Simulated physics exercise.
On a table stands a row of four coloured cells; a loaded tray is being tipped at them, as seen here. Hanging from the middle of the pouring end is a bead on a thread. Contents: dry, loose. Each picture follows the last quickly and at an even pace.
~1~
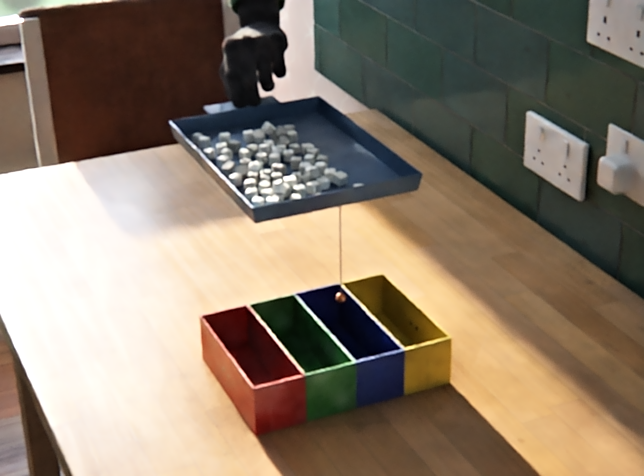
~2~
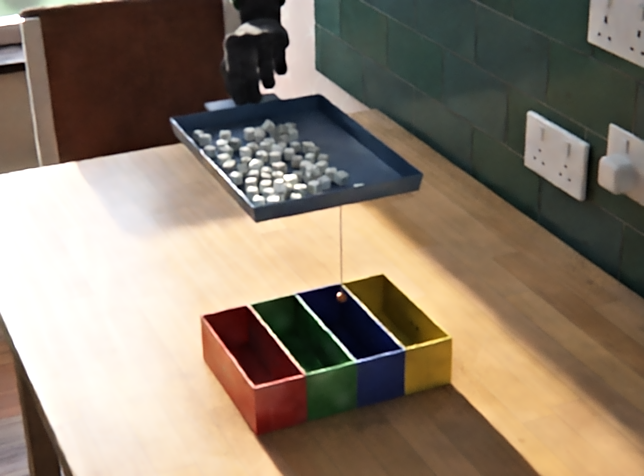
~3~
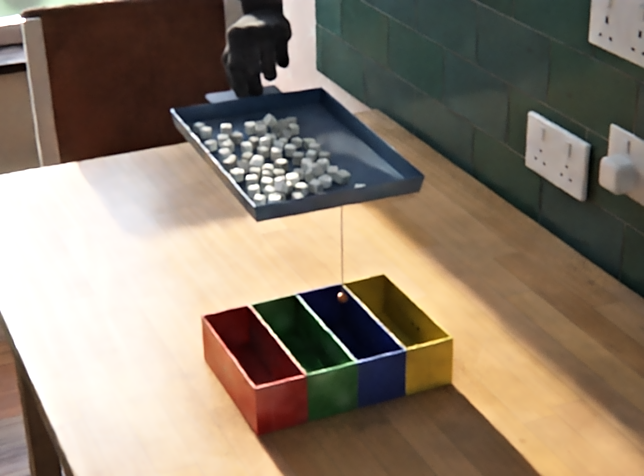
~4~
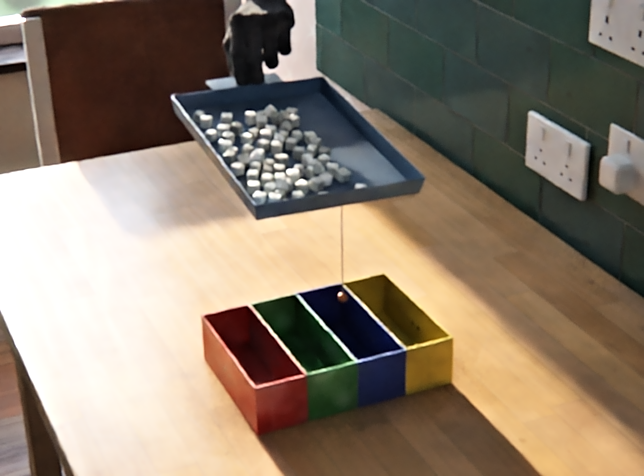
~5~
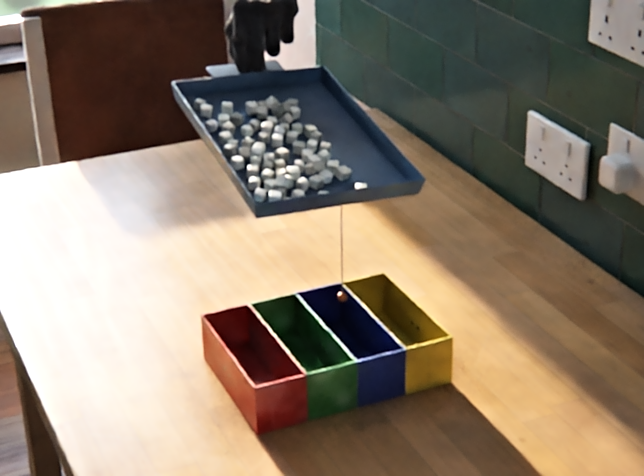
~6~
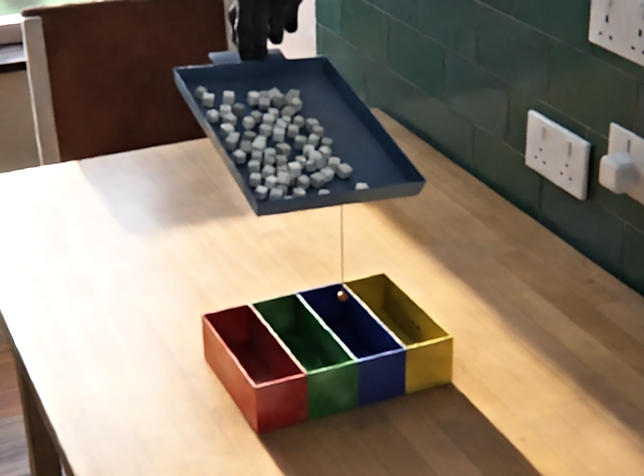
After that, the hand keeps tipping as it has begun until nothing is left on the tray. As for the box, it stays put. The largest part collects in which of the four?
In the yellow cell.
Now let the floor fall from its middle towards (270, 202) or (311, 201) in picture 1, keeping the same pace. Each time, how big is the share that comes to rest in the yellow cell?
Around 0 percent for the first aim and around 10 percent for the second.
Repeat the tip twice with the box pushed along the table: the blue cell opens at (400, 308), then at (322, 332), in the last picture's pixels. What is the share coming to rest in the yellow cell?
About 20% on the first try and 30% on the second.
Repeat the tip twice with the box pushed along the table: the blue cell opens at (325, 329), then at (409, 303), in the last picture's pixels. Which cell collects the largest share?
Try one: That yellow cell; try two: Blue.
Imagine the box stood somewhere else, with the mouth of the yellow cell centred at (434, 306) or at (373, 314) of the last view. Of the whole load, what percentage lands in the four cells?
In order: 90 percent, then 40 percent.
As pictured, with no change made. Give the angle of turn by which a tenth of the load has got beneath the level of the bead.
About 70°.
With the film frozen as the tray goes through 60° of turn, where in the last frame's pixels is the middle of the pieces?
I'd put the middle of the pieces at roughly (349, 172).
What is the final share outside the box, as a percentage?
Roughly 40 percent.
Shortly afterwards, tray tipped steeply; all but a few on the tray; a little falling or outside the box.
Next, tray tipped past a quarter turn; the bulk on the tray; only a few in the blue cell; only a few in the yellow cell; a little falling or outside the box.
Some moments later, tray tipped past a quarter turn; near a third in the yellow cell; near a quarter in the blue cell; only a few in the green cell; near half falling or outside the box.
In the end, tray tipped past a quarter turn; near a third in the yellow cell; near a quarter in the blue cell; only a few in the green cell; none at all in the red cell; near half outside the box.
